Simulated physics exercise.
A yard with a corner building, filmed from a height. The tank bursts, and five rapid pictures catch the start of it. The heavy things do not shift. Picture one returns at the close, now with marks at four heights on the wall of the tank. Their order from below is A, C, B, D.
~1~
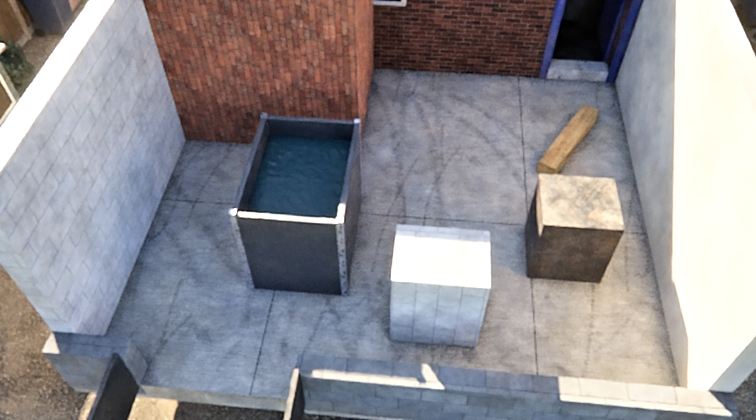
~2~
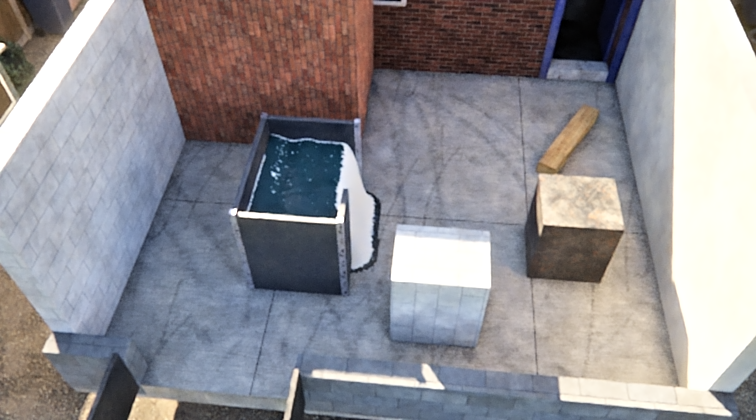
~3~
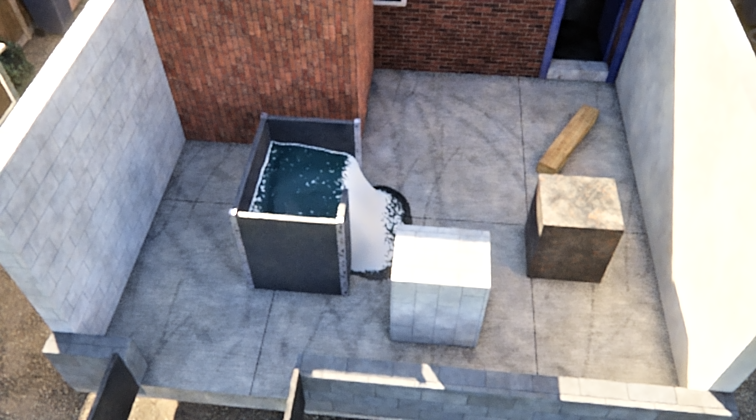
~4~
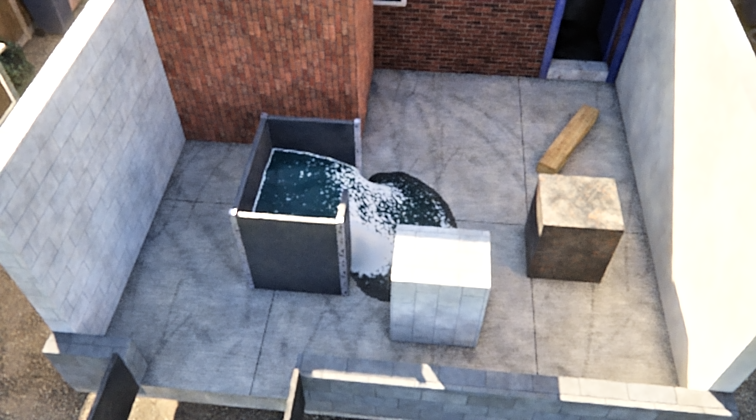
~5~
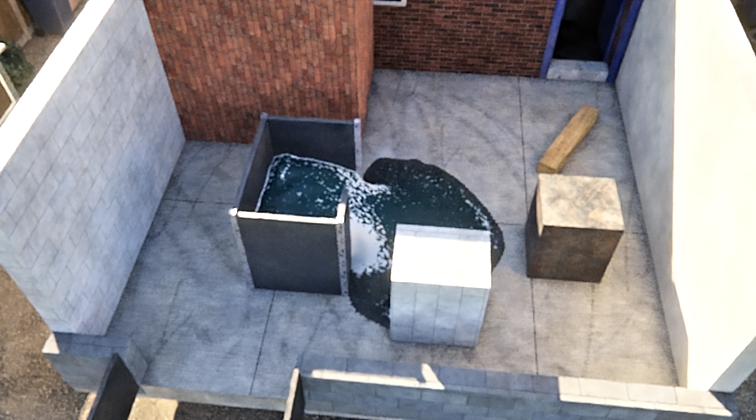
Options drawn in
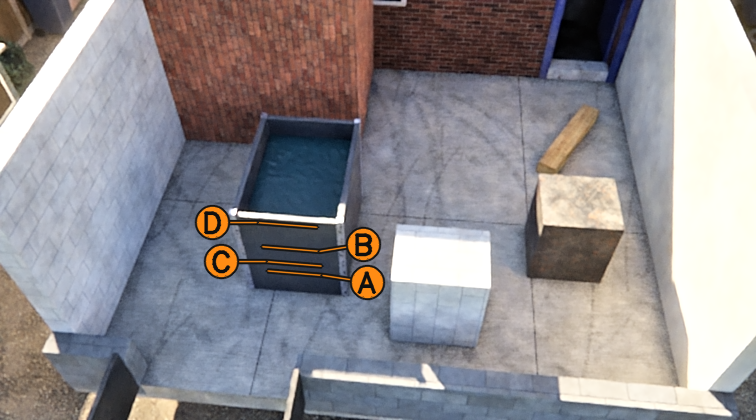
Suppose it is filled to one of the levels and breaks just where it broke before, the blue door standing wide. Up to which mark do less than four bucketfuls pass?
B.
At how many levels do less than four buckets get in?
Three.
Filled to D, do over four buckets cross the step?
Yes.
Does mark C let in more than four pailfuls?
No, not at all.
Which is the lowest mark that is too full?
That would be D.
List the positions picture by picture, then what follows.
Water in the tank at rest, its middle at (301, 181); foot of the blue doorway at (576, 80); open gate at (213, 343).
Water covers 1 % of the ground and shows as far out as (359, 264).
Water covers 3 % of the ground and shows as far out as (379, 264).
Water covers 7 % of the ground and shows as far out as (367, 282).
Water covers 12 % of the ground and shows as far out as (380, 300).
On the marked copy, A at (295, 273); B at (290, 249); C at (293, 263); D at (286, 224); from the bottom up A, C, B, D.
If A is chosen, nothing gets over.
If B is chosen, a bucket or two gets in.
If C is chosen, nothing gets over.
If D is chosen, about 10 bucketfuls get in.
